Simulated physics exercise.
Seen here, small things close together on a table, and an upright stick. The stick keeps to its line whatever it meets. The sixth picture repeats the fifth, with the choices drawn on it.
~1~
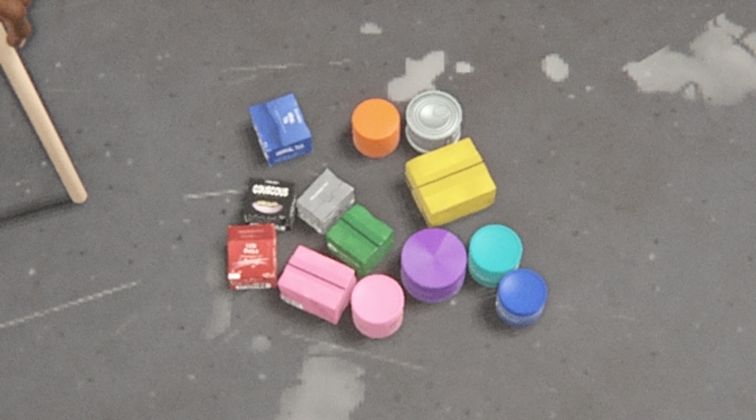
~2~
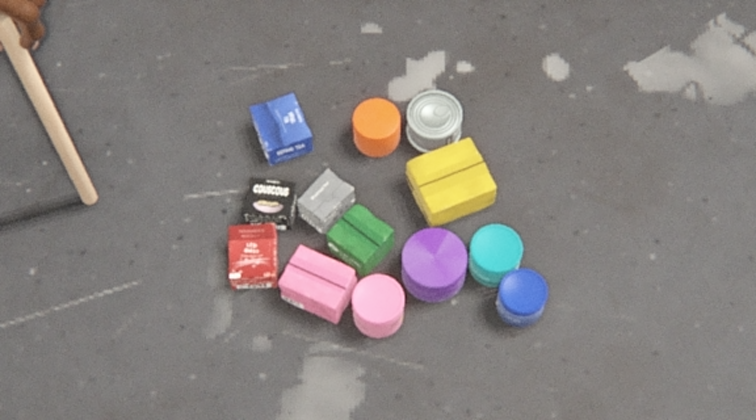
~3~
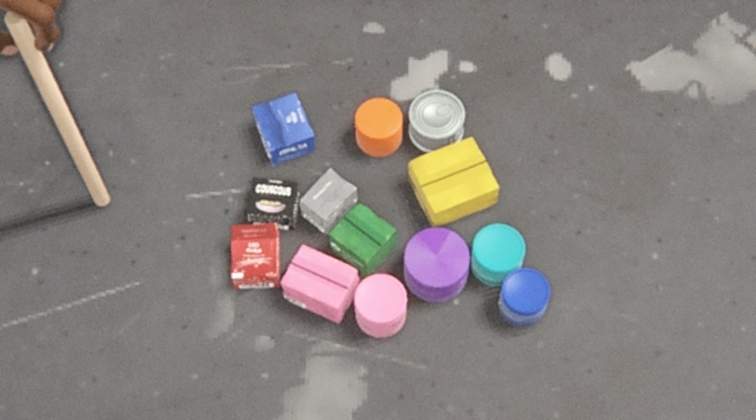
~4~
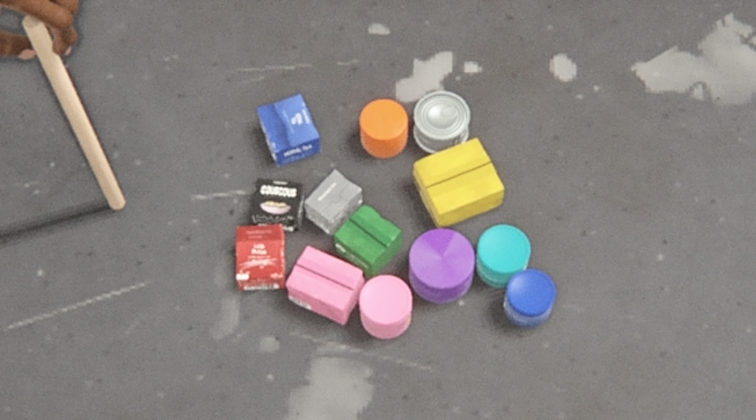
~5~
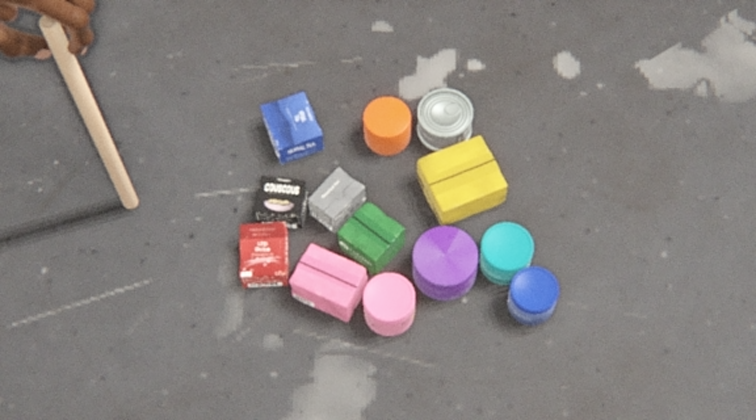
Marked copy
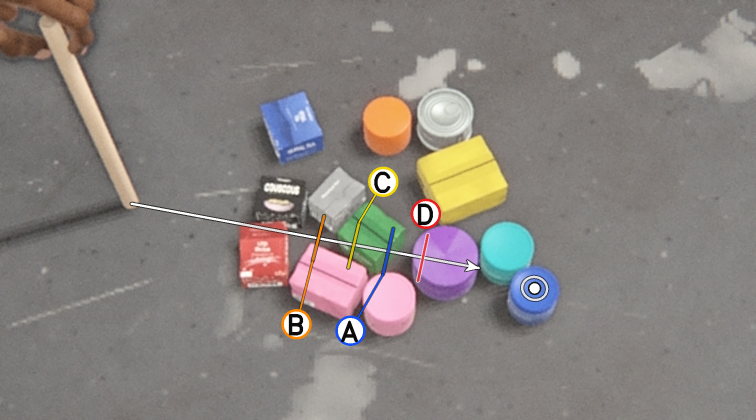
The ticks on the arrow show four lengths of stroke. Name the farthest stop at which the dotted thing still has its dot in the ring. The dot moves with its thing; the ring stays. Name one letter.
At A, and not beyond.
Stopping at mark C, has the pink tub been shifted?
No.
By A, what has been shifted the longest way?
The green box.
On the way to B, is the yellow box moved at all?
No.
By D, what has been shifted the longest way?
The green box has gone farthest.
On the marked copy, A at (388, 251); B at (318, 238); C at (354, 245); D at (423, 258); the arrow from (131, 204) to (479, 268); the white dot at (535, 288).
Following A. Soon after the start, foot of the stick (223, 222).
Later, foot of the stick (316, 239); grey box (360, 188); black packet (305, 197).
In the end, foot of the stick (388, 252); green box (419, 255); purple tin (471, 279); the dot is still in its ring.
As for the rest, B keeps the dot in but is short; C keeps the dot in but is short; D shifts the dotted thing to (557, 308).
